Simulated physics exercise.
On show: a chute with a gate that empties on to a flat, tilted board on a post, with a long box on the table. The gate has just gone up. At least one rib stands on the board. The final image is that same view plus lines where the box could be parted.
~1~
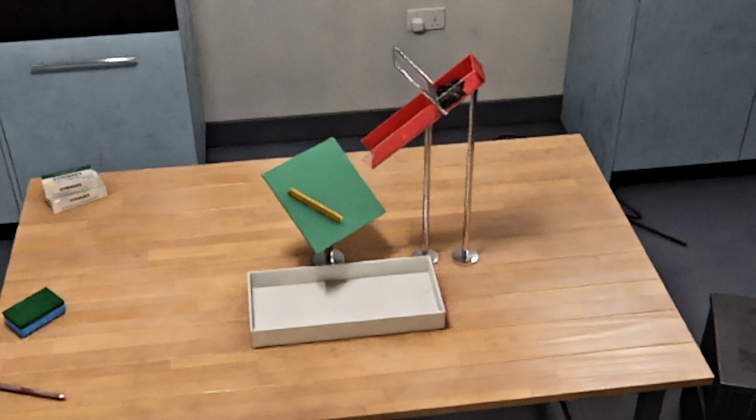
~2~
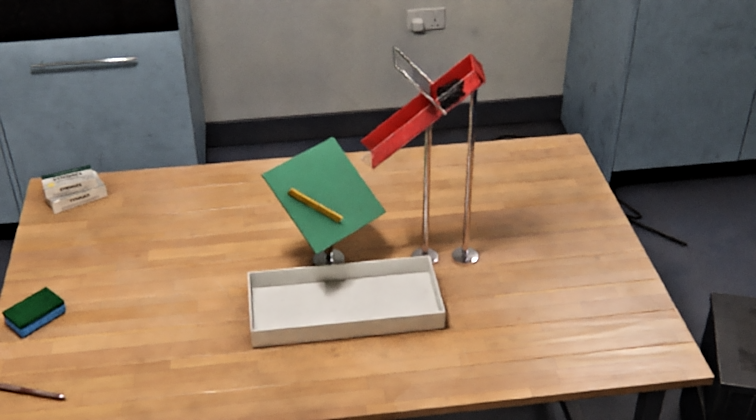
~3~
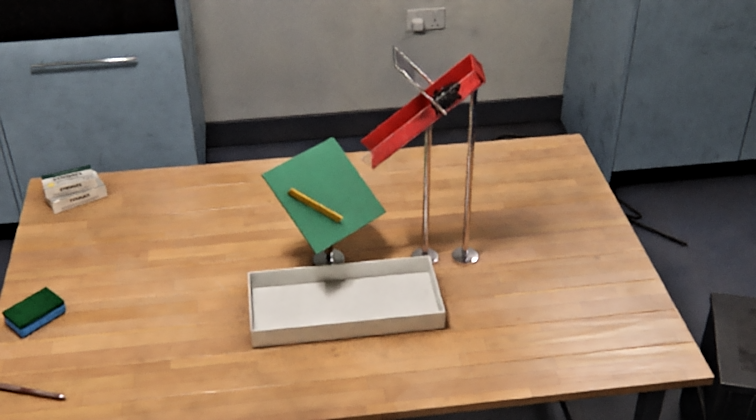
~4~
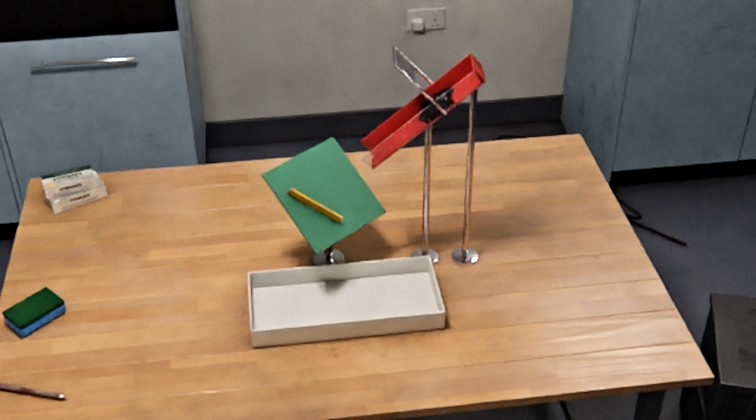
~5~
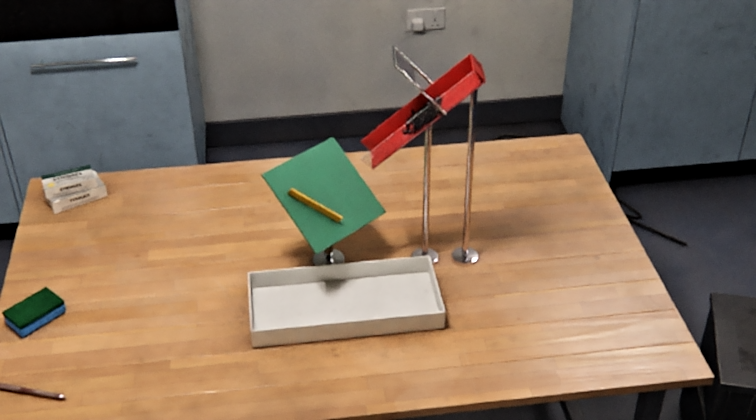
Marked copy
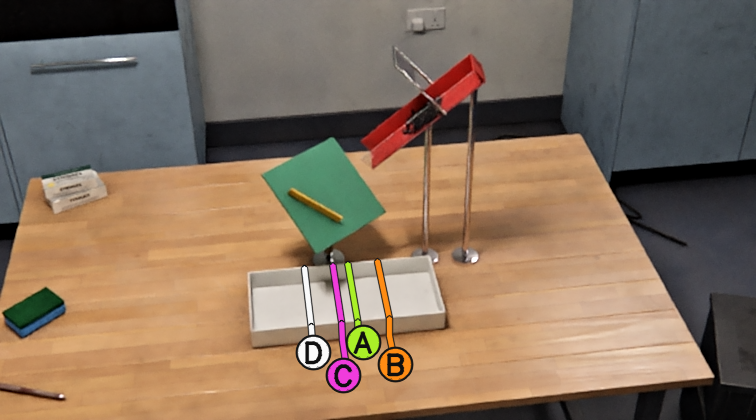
In the video, a raised gate stands over a sloping red chute as a small dark load slides down and to the left inside it, while a tilted green board with a yellow rib and an empty white box stay still.
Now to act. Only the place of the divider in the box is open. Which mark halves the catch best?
Use line B.
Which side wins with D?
More lands on the right.
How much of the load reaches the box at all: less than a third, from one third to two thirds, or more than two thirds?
It is more than two thirds.
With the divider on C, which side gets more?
Right.
On the marked copy, line A crosses the front rim at (357, 320); line B crosses the front rim at (389, 317); line C crosses the front rim at (341, 322); line D crosses the front rim at (311, 325).
Choosing A, of what is caught, only a few on the left of the divider, all but a few on the right.
Choosing B, of what is caught, close to two thirds on the left of the divider, close to a third on the right.
Choosing C, of what is caught, only a few on the left of the divider, all but a few on the right.
Choosing D, of what is caught, only a few on the left of the divider, all but a few on the right.
